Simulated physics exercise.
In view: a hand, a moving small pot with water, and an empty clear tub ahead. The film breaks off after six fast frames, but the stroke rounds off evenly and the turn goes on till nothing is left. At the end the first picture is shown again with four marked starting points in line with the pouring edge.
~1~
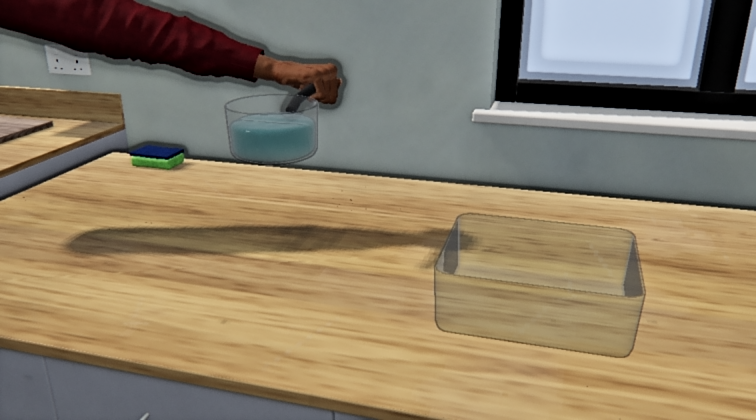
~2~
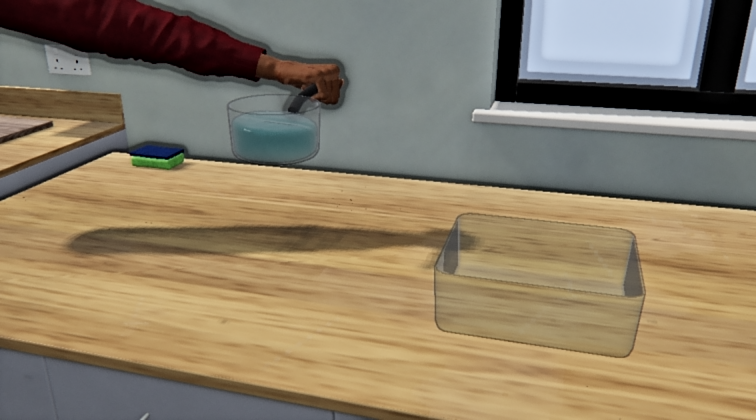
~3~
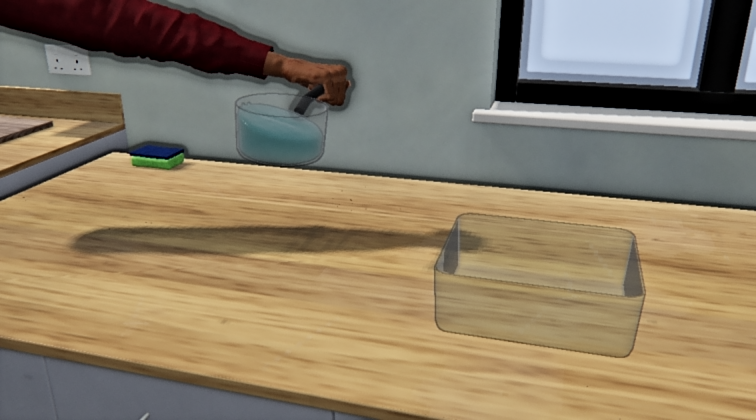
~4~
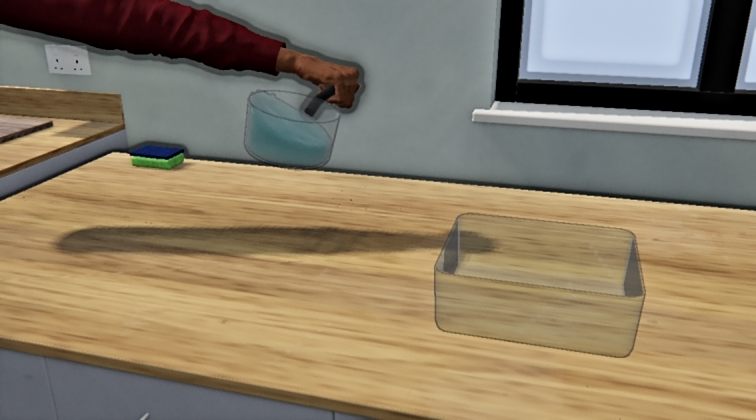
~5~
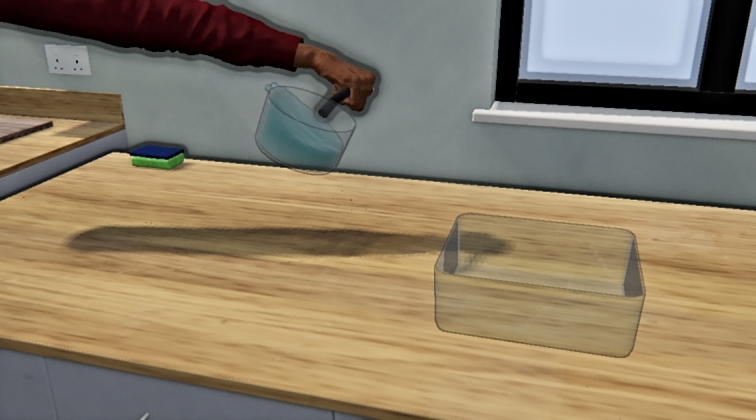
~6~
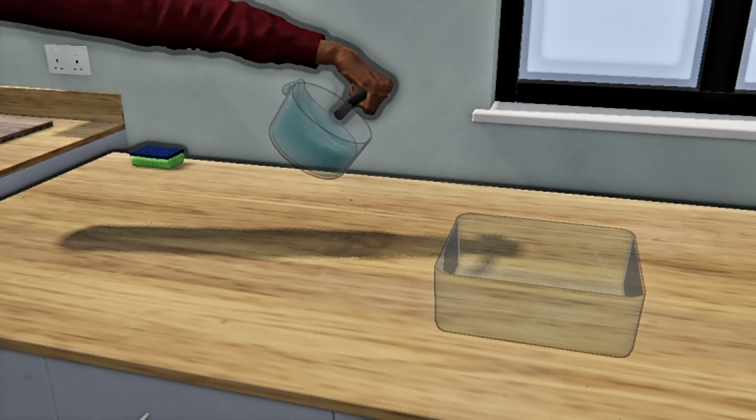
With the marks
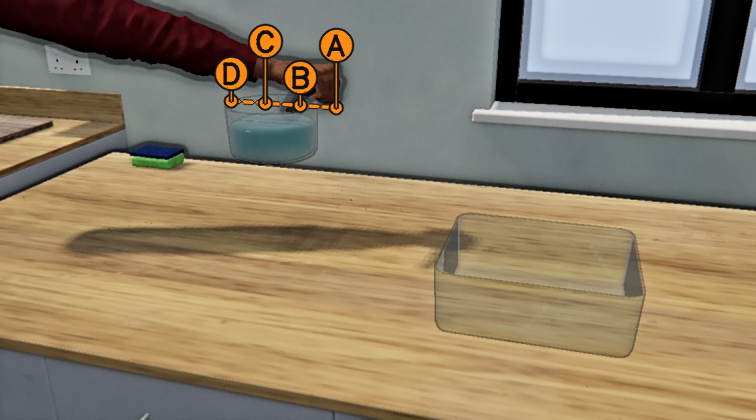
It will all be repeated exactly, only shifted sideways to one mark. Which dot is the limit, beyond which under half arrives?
Go for C.
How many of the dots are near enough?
Three.
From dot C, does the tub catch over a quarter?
Yes, it does.
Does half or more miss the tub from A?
No.
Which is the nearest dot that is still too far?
D it is.
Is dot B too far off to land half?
No.
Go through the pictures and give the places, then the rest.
Upright, lip at (313, 106); tub from (435, 326) to (632, 355); nothing has left yet.
Upright, lip at (315, 107); nothing has left yet.
Tipped about 5°, lip at (324, 111); nothing has left yet.
Tipped about 13°, lip at (336, 118); nothing has left yet.
Tipped about 23°, lip at (352, 128); water is over the rim, down to (280, 90).
Tipped about 35°, lip at (368, 140); water is over the rim, down to (288, 93).
On the marked copy, A at (336, 107); B at (300, 105); C at (265, 103); D at (231, 101).
Choosing A, about 71 % lands in the tub, 8 % falls short and 21 % goes beside or beyond.
Choosing B, about 66 % lands in the tub, 6 % falls short and 28 % goes beside or beyond.
Choosing C, about 62 % lands in the tub, 15 % falls short and 23 % goes beside or beyond.
Choosing D, about 17 % lands in the tub, 78 % falls short and 6 % goes beside or beyond.
